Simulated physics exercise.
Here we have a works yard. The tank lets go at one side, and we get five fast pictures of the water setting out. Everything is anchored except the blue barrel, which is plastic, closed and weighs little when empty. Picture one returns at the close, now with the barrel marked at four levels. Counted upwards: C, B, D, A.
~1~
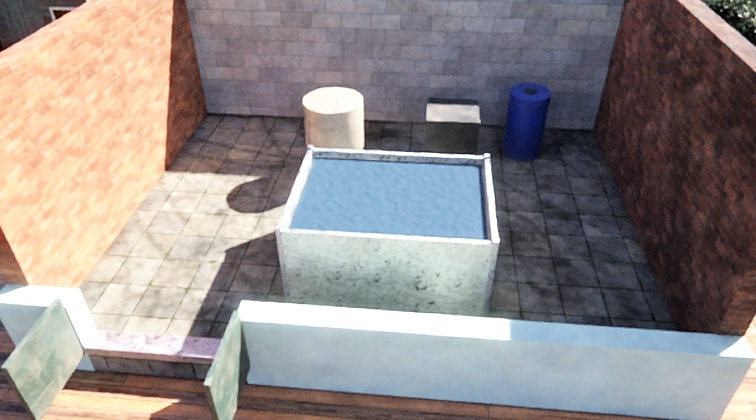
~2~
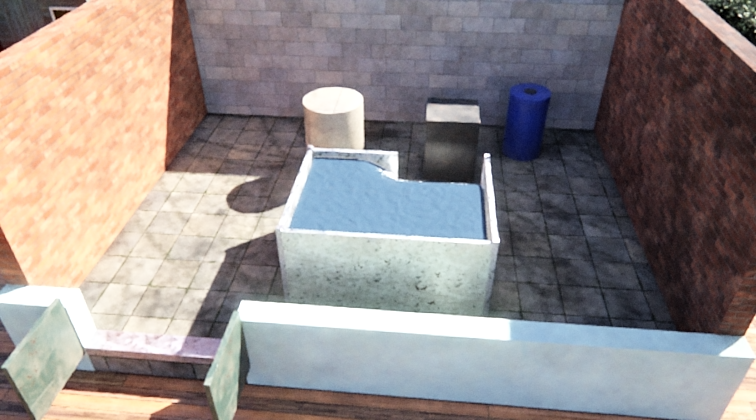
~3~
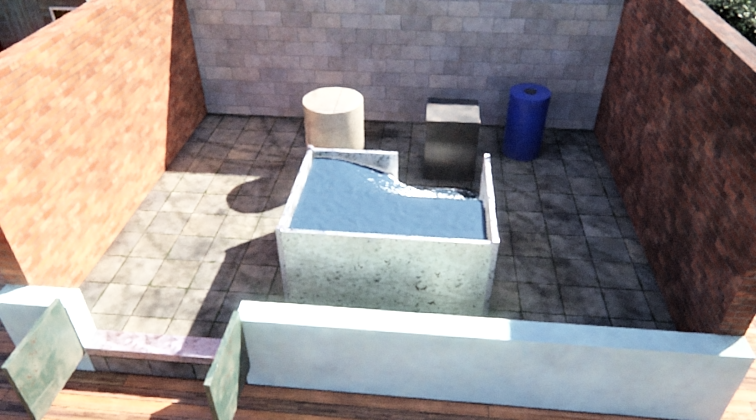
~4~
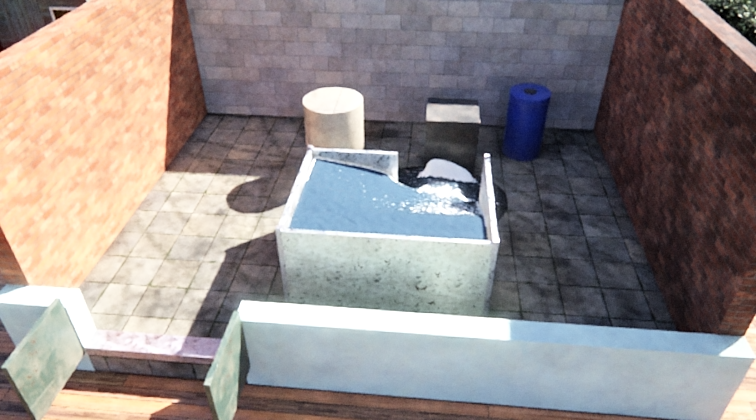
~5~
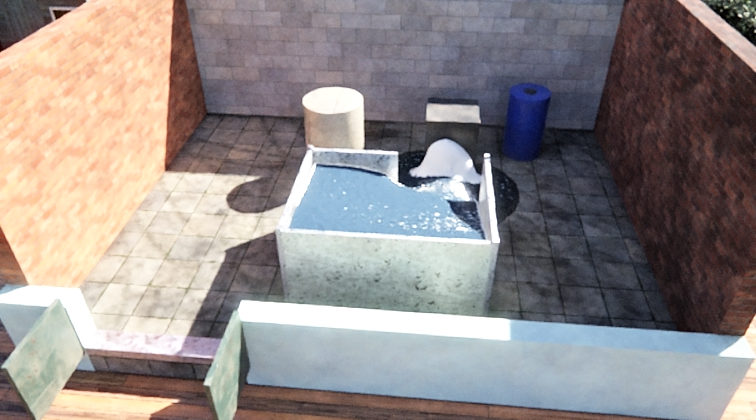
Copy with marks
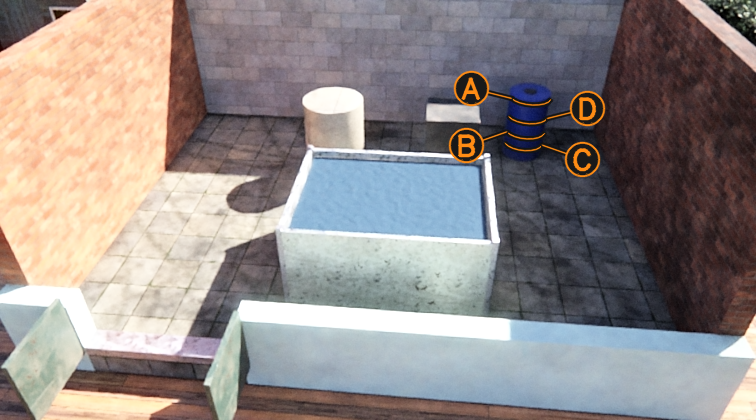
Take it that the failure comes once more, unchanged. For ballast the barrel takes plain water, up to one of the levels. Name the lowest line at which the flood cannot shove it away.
Level B.
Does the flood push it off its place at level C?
Yes, that goes wrong.
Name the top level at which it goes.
That is level C.
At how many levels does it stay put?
Three.
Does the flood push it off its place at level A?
No, not at all.
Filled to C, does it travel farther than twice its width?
No.
On the marked copy, A at (532, 105); B at (526, 138); C at (524, 150); D at (529, 123); from the bottom up C, B, D, A.
With A, it does not move.
With B, it does not move.
With C, it is pushed about its own width away.
With D, it does not move.
